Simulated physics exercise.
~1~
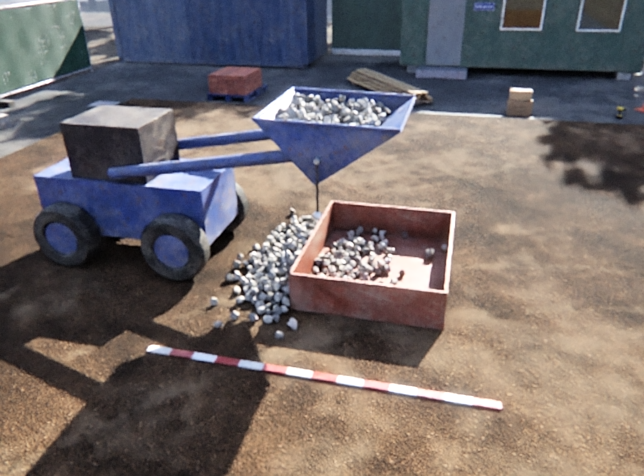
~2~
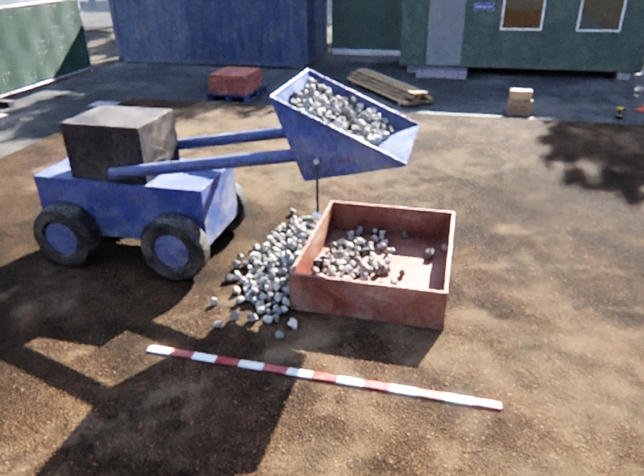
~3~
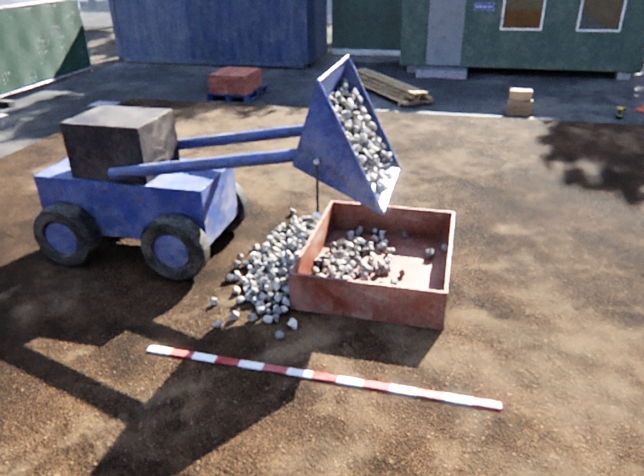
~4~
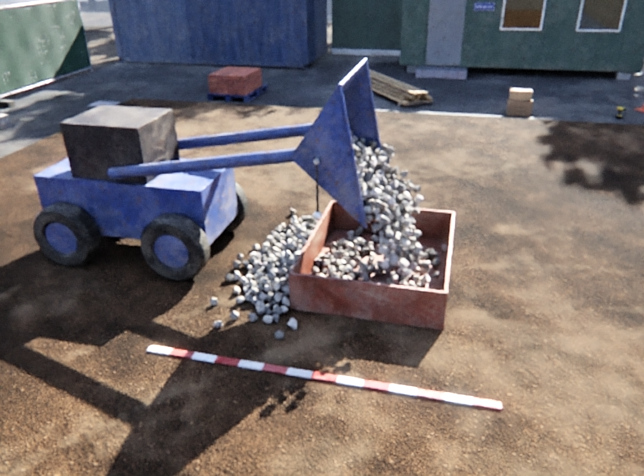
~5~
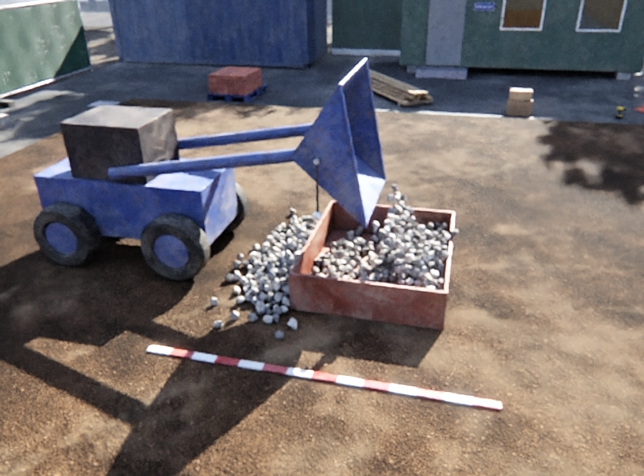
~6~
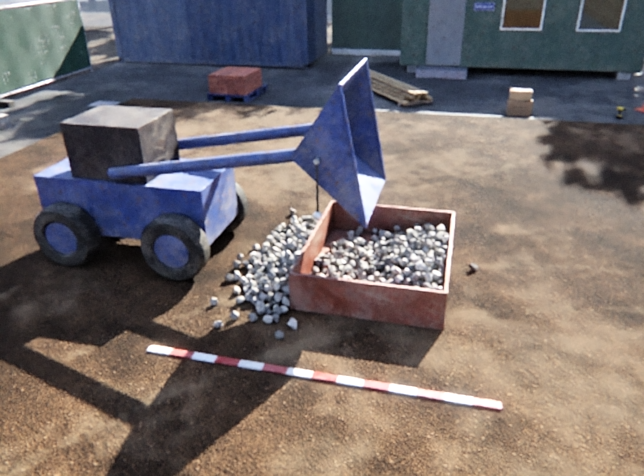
On a sunlit dirt yard, a blue loader tips its raised bucket of grey stones steeply to the right, pouring them into a low reddish bin beside a spilled pile, until the bucket is empty, the bin is well filled and one stone lies to its right.
